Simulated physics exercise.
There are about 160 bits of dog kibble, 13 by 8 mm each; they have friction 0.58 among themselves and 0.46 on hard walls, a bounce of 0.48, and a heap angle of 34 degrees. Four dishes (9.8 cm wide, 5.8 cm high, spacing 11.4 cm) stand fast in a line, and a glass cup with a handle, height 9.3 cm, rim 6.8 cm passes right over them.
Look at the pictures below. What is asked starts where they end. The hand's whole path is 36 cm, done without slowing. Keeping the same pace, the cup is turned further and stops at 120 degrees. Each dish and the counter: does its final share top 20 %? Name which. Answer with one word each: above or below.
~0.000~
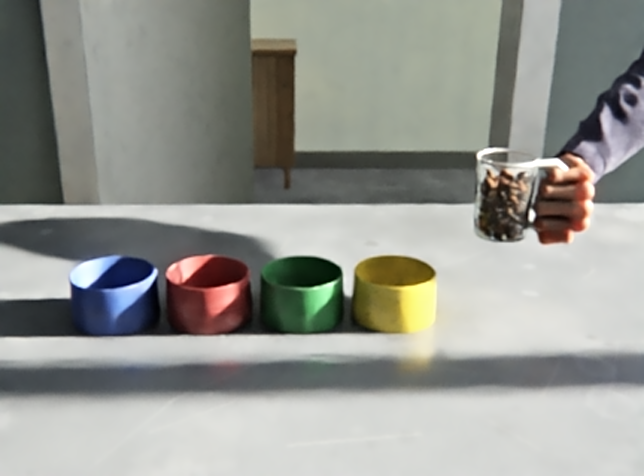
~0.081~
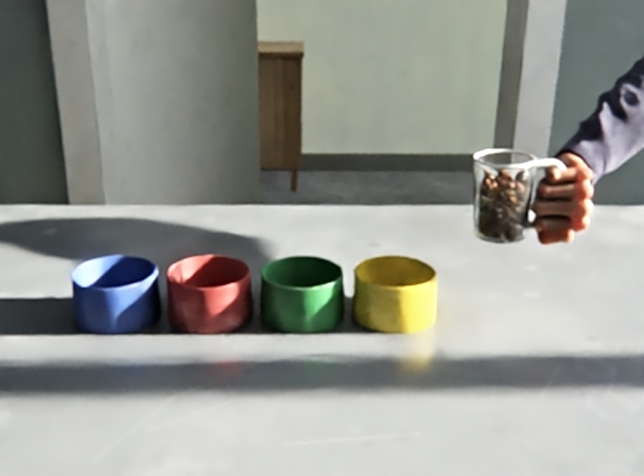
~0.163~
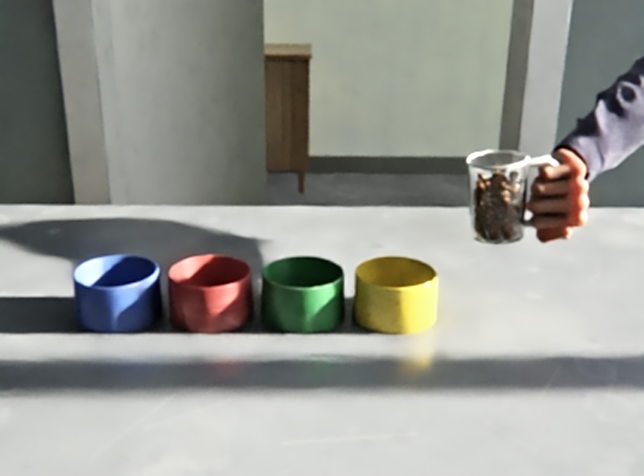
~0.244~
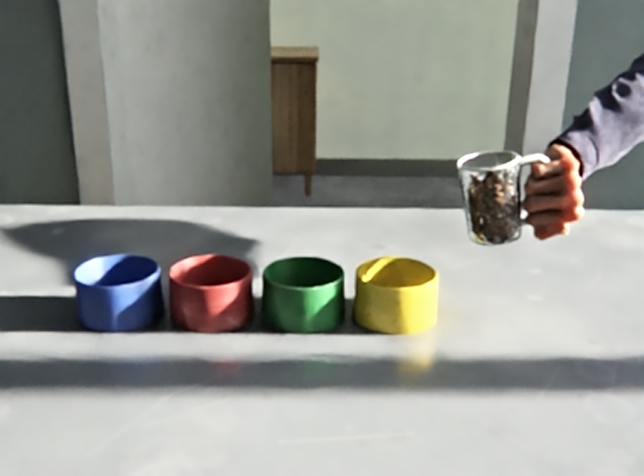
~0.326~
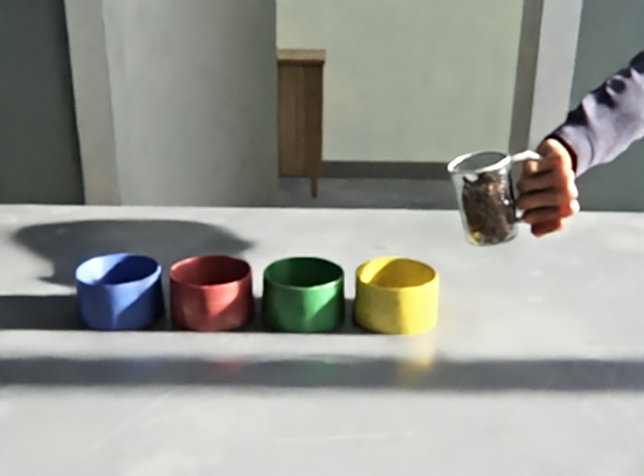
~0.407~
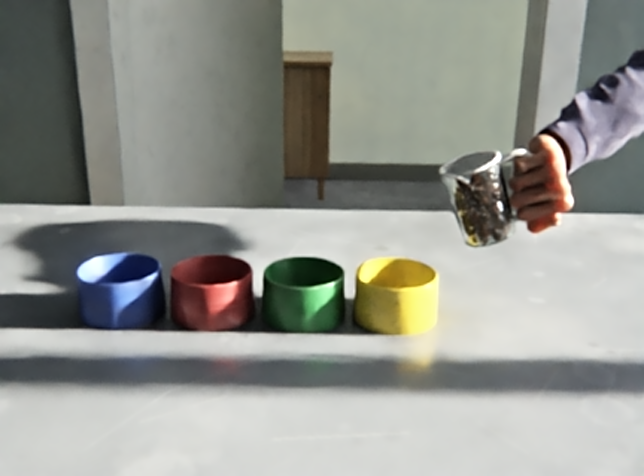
Red below, blue below, green above, yellow below, counter below.
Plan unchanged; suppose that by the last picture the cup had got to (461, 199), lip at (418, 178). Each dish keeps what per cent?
Per cent kept: Red 80, blue 0, green 10, yellow 0.
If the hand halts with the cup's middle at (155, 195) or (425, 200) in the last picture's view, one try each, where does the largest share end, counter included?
I'd expect green to win the first try and yellow the second.
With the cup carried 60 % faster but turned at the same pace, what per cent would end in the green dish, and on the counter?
Shares: Green 0, counter 20.
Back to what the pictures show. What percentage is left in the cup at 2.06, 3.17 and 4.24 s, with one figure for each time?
At the three moments: 85, 0 and 0 percent.
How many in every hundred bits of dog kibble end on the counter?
I'd put it near 5 per cent.
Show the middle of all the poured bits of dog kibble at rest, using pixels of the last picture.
(293, 298) or so.
After 2.06 s, tilt 115 degrees; cup holds 85 %, green 15 %.
After 3.17 s, tilt 120 degrees; cup holds 0 %, green 95 %.
After 4.24 s, tilt 120 degrees; cup holds 0 %, green 95 %.
In the end, at 4.5 s, red 0 %, blue 0 %, green 95 %, yellow 0 %, counter 5 %.
